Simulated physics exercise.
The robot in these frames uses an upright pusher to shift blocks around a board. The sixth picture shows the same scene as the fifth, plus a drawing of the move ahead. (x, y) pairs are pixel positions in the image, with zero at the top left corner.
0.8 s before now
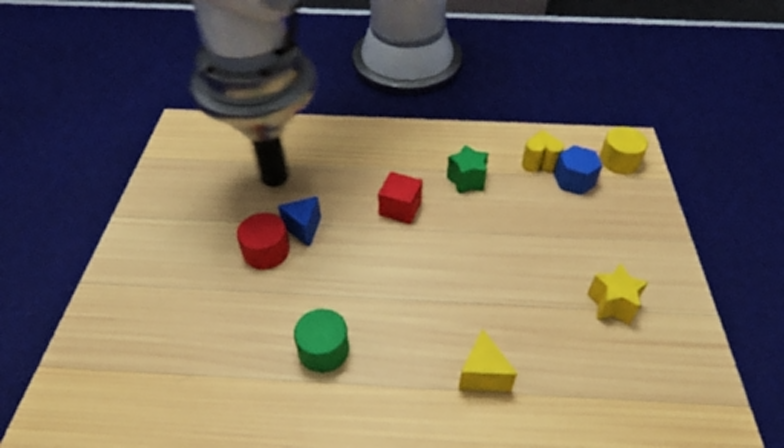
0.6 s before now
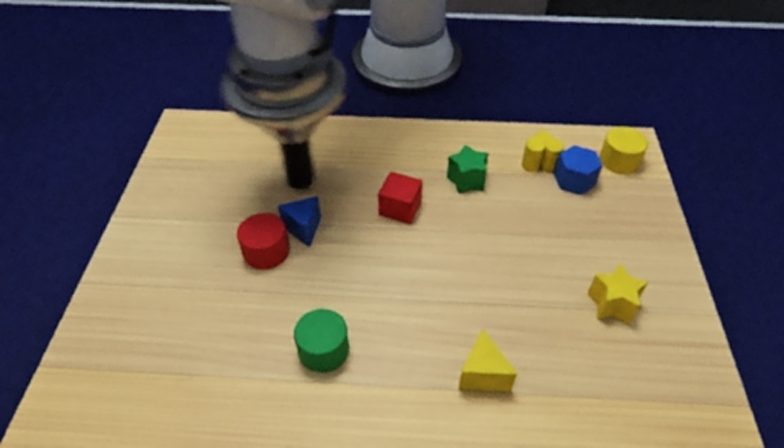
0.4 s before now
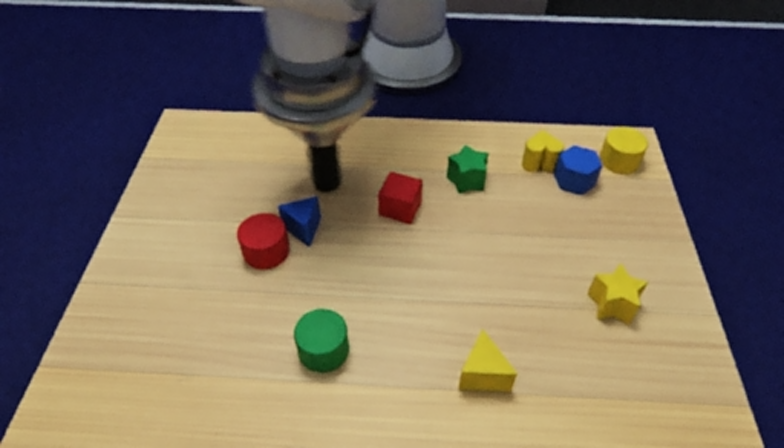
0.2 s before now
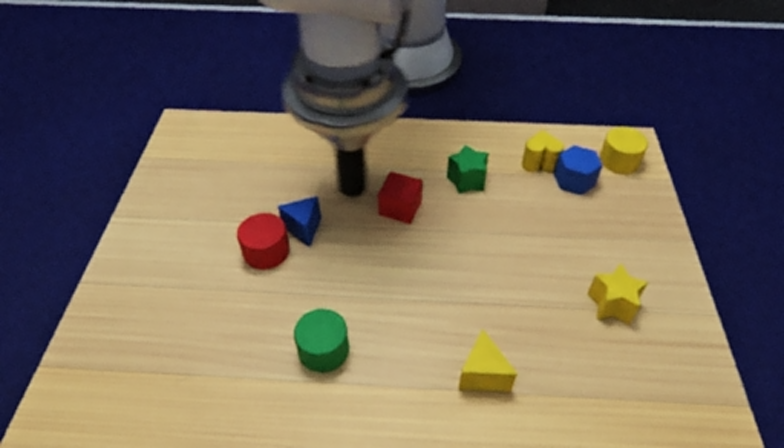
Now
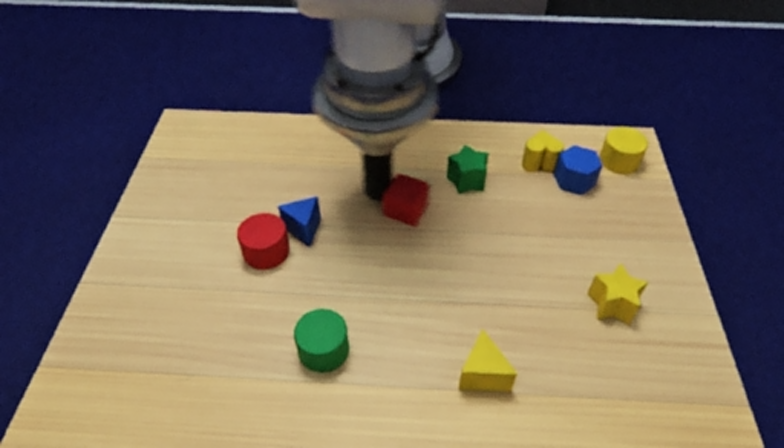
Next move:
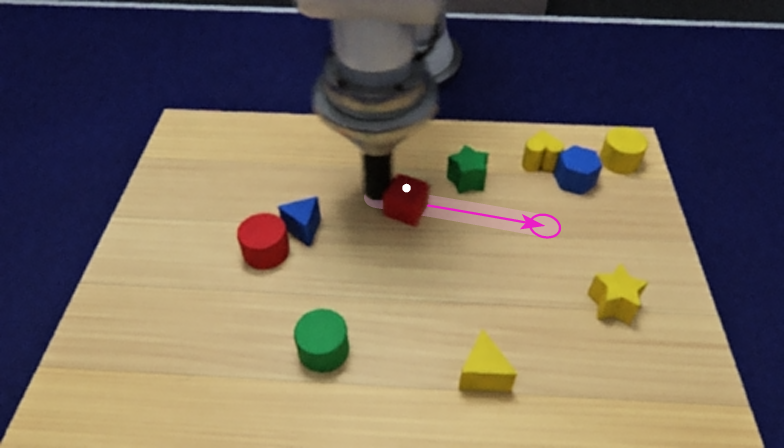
On a light wooden board over a dark blue surface, red, blue, green and yellow blocks sit scattered as a robot's upright pusher hovers near the upper left. The pusher moves steadily right, passing behind the blue triangle, then meets the red square block and nudges it slightly to the right.
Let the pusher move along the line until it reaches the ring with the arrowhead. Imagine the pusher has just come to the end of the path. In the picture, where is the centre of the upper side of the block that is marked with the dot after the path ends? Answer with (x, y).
Expect it around (467, 217).
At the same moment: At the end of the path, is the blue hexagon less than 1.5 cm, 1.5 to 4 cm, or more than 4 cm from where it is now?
The shift is below 1.5 cm.
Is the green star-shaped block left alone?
Yes - that is the case.
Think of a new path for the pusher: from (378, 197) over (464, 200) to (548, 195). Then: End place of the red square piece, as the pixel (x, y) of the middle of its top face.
For the centre of its top, I'd go with (448, 204).
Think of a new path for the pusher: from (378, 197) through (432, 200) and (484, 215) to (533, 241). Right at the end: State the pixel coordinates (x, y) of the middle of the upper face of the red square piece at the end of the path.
I'd say the red square piece ends with its top centre at (451, 209).
Drawn move, in a line from (378, 197) to (545, 226); the dot is on the red square piece.
The first path, step by step. One third of the way, pusher at (433, 199); red square piece at (454, 206), turned 45° clockwise.
Two thirds of the way, pusher at (490, 209); red square piece at (467, 217), turned 70° clockwise.
At the end, pusher at (547, 219); red square piece at (467, 217), turned 70° clockwise; green star-shaped block still; blue hexagon still.
